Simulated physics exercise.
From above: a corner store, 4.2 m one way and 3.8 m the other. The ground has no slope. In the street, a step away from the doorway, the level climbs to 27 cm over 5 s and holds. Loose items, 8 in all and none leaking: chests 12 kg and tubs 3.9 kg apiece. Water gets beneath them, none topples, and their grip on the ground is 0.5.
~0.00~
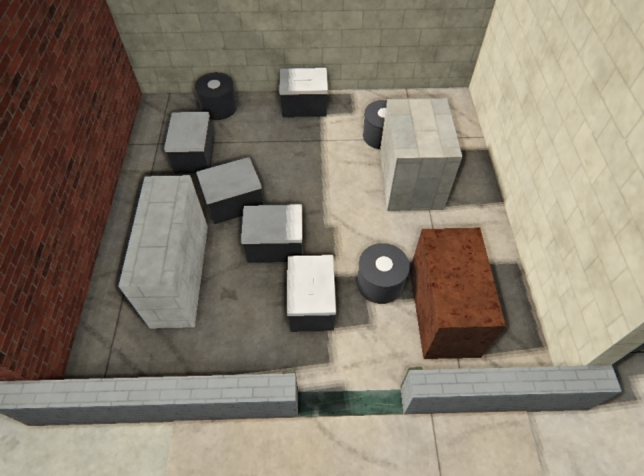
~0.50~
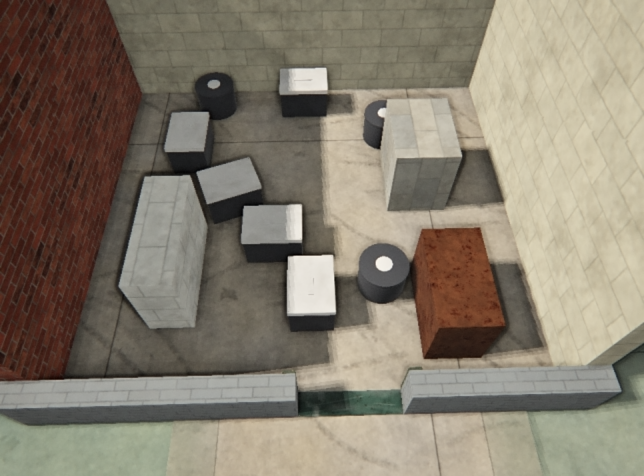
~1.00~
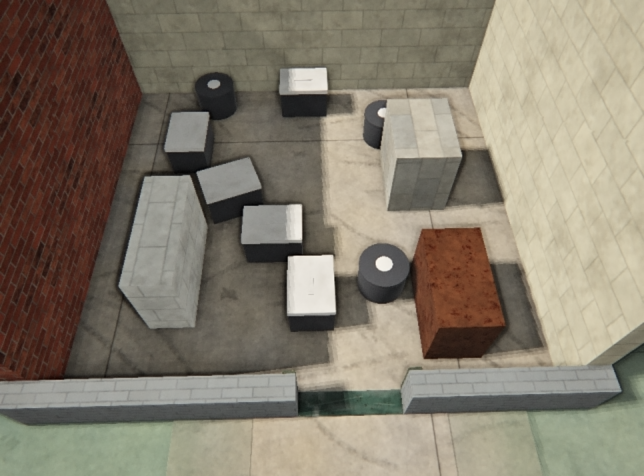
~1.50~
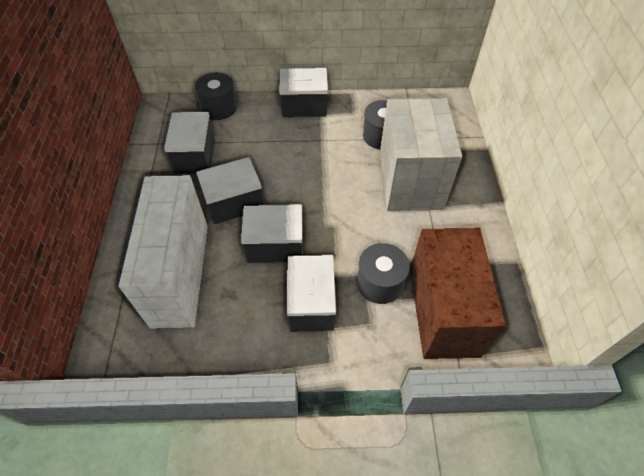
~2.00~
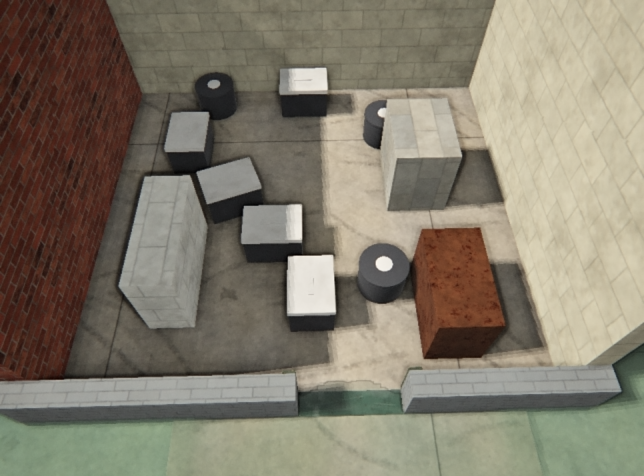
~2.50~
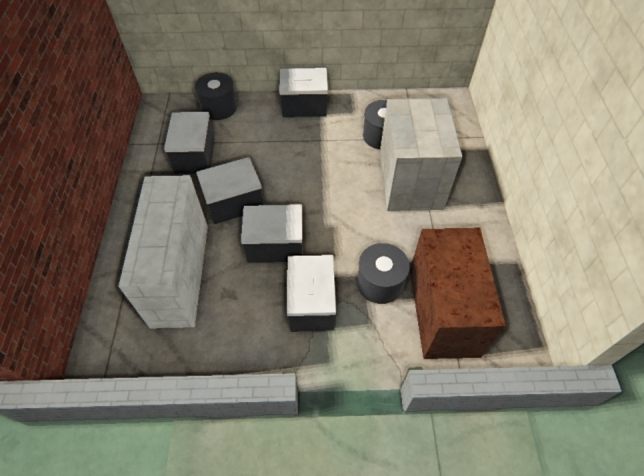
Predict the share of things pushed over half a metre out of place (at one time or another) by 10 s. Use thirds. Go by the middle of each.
That comes to two thirds or more.
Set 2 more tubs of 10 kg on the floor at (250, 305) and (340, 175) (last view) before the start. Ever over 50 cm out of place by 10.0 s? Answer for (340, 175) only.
It is over.
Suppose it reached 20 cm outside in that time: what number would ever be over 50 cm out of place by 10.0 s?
In that case 5 of them.
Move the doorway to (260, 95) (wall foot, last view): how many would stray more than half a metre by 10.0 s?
In that case 7 of them.
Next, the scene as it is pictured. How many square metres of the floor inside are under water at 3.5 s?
Some 2.5 m2.
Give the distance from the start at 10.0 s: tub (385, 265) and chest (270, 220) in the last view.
In that order: 300 cm, 150 cm.
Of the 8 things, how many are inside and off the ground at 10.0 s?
At that moment 8.
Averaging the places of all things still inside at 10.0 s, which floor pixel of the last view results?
At about (236, 141).
After 3.5 s 0 of 8 are over 50 cm from their spots; 0 afloat.
After 4.5 s 1 of 8 are over 50 cm from their spots; 1 afloat.
After 7.0 s 3 of 8 are over 50 cm from their spots; 3 afloat.
After 10.0 s 7 of 8 are over 50 cm from their spots, and 7 have been at some point; 8 afloat.
